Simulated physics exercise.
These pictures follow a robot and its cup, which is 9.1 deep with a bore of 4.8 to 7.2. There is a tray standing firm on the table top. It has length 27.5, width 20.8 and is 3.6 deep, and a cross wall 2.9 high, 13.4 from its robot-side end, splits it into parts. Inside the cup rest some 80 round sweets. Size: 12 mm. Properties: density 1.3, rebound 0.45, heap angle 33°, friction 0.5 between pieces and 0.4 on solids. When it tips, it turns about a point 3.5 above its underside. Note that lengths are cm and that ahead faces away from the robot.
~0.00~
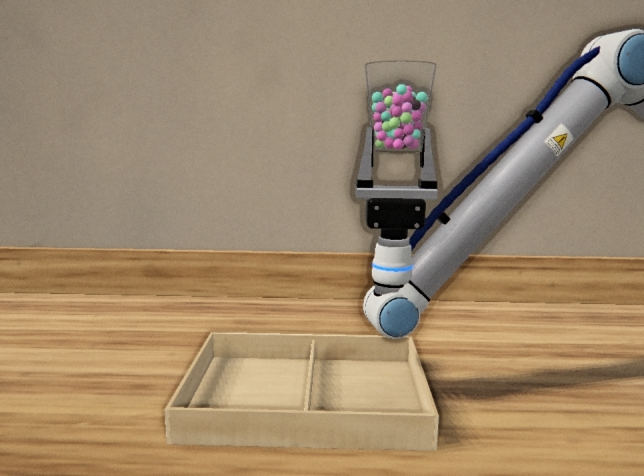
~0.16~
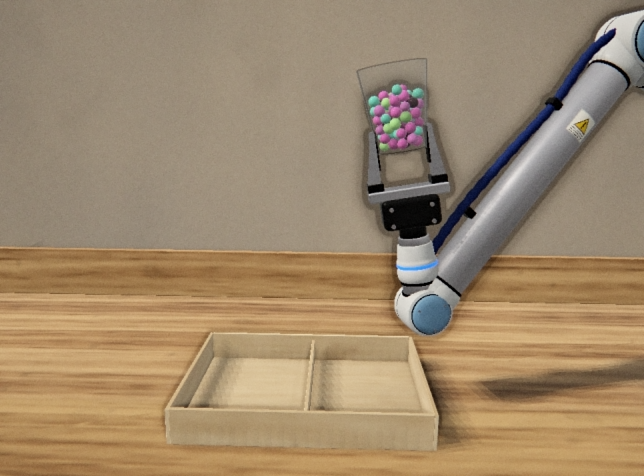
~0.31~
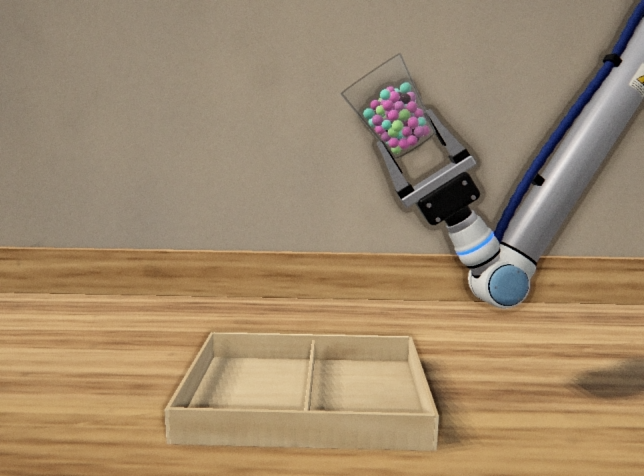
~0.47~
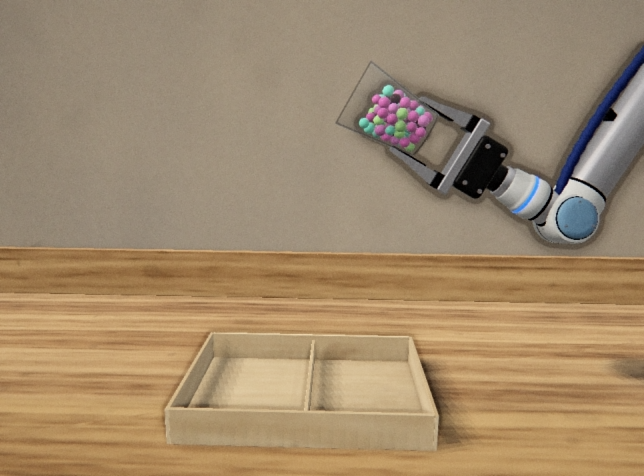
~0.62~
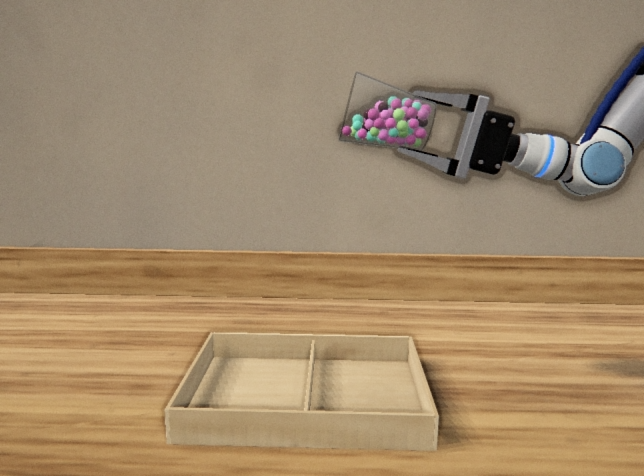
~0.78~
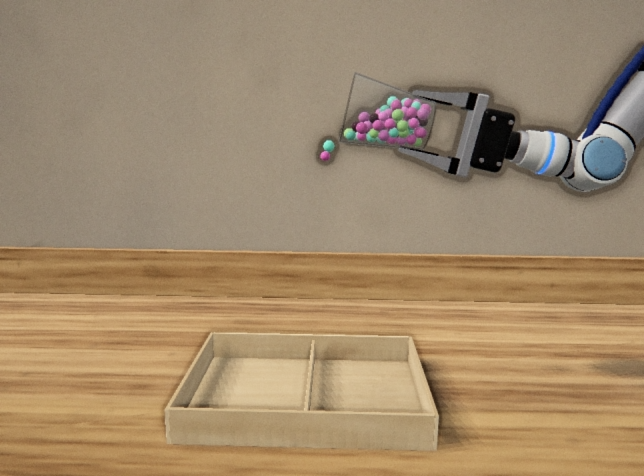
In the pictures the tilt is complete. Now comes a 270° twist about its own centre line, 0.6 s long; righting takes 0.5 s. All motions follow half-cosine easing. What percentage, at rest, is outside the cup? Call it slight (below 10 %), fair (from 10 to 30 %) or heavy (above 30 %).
I would call it fair, from 10 to 30 %.
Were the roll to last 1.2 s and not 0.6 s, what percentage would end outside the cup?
Then roughly 15 per cent.
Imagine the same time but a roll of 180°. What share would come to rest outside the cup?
Then about 15 percent.
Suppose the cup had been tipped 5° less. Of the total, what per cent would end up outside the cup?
In that case I'd expect around 10 per cent.
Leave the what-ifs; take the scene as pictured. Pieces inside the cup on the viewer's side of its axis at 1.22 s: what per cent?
60 %.
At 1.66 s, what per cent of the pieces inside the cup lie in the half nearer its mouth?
Mouth-half share: Approx. 35 in a hundred.
By 1.22 s, tipped 78°, highest piece 36 above the table; 80 in the cup, 2 in the far-side part, 2 in flight or on a rim.
By 1.66 s, tipped 32°, highest piece 37 above the table; 70 in the cup, 14 in the far-side part.
By 2.08 s, upright, highest piece 38 above the table; 70 in the cup, 14 in the far-side part.
By 2.78 s, upright, highest piece 38 above the table; 70 in the cup, 14 in the far-side part.
Final count, 70 in the cup, 14 in the far-side part. That is 17 % outside the cup.
